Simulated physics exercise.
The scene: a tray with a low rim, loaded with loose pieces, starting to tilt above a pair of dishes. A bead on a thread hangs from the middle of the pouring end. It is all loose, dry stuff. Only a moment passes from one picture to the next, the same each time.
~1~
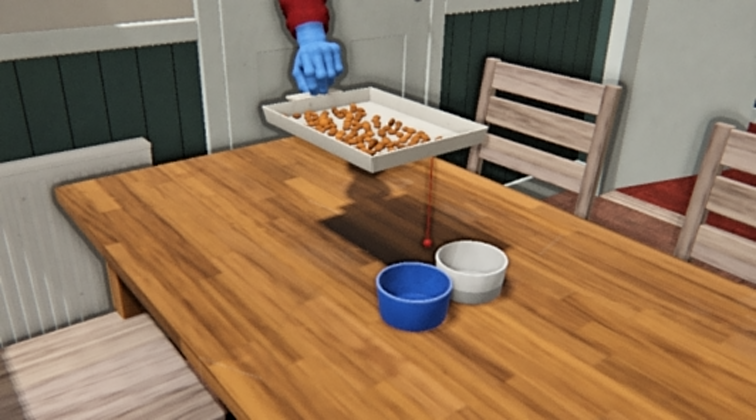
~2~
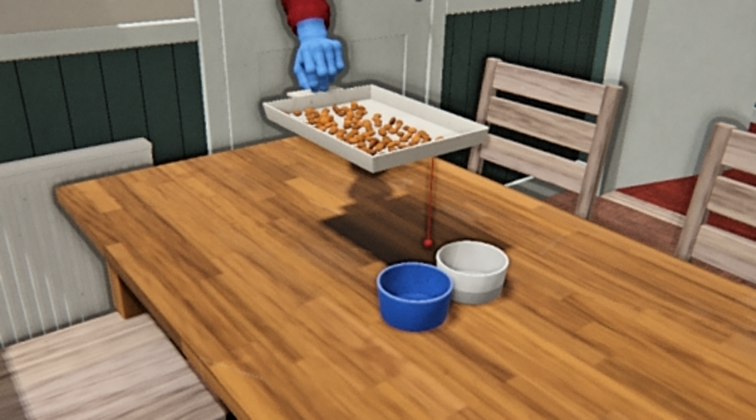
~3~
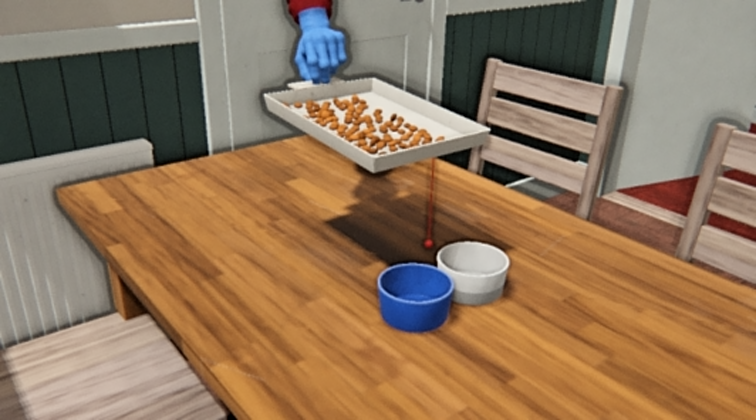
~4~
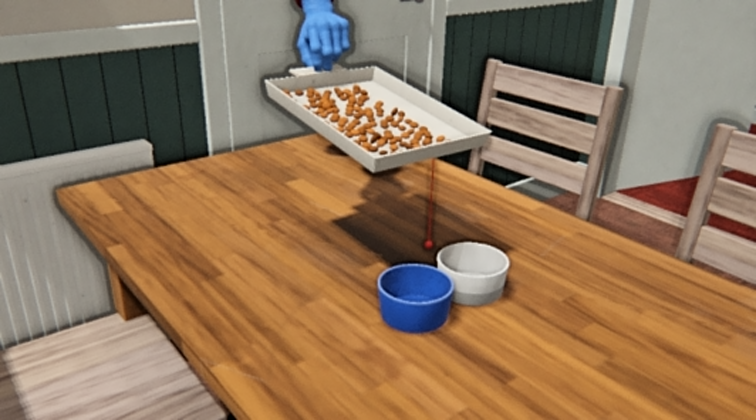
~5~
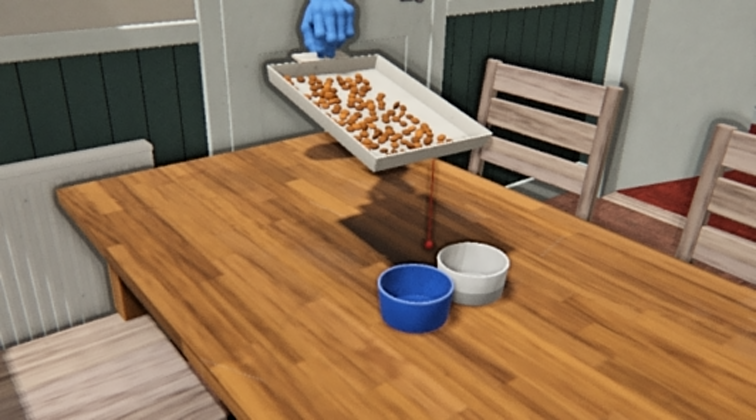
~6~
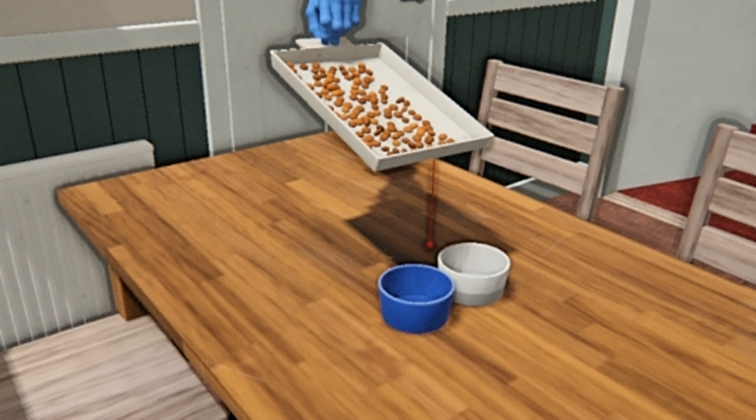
A blue-gloved hand held a shallow white tray of brown kibble above a blue dish and a white dish on a wooden table, then slowly raised its back end, tilting it toward the front.
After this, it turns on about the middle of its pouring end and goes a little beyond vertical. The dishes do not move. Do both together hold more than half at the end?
They take more than half between them.
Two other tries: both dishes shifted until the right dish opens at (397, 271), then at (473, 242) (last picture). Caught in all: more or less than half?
One: The smaller part. Two: Below a half.
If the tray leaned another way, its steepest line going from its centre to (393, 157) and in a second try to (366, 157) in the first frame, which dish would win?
At the first place the dish on the left, at the second the dish on the left.
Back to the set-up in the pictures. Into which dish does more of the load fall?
Fuller: Right.
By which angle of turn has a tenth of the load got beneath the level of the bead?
Roughly 85°.
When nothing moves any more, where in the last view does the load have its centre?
Near (472, 290).
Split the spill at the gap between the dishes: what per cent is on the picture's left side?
It comes to 10 per cent or so.
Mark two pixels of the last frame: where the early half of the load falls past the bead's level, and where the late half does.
First near (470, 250), later near (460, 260).
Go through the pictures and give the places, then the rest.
The first frame shows corners of the pouring end near (372, 155) and (483, 127), level; middle of the load near (369, 131), bits of cat kibble; left dish near (439, 311); right dish near (496, 285); bead on its thread near (427, 243).
The second frame shows corners of the pouring end near (373, 155) and (484, 127), level; middle of the load near (369, 130).
The third frame shows corners of the pouring end near (375, 155) and (485, 129), tipped barely, lowest at the right corner; middle of the load near (370, 126).
The fourth frame shows corners of the pouring end near (376, 156) and (486, 131), tipped a little, lowest at the right corner; middle of the load near (371, 120).
The fifth frame shows corners of the pouring end near (377, 155) and (487, 132), tipped a little, lowest at the right corner; middle of the load near (373, 113).
The sixth frame shows corners of the pouring end near (379, 156) and (489, 134), tipped clearly, lowest at the right corner; middle of the load near (375, 107); left dish near (441, 313); right dish near (498, 287).
Shortly afterwards, tray tipped steeply; all but a few on the tray; only a few in the air.
Next, tray tipped past a quarter turn; near a third on the tray; only a few in the left dish; near a third in the right dish; a little outside both; near a quarter in the air.
Some moments later, tray tipped past a quarter turn; near a quarter in the left dish; near half in the right dish; near a quarter outside both.
In the end, tray tipped past a quarter turn; near a quarter in the left dish; near half in the right dish; near a quarter outside both.
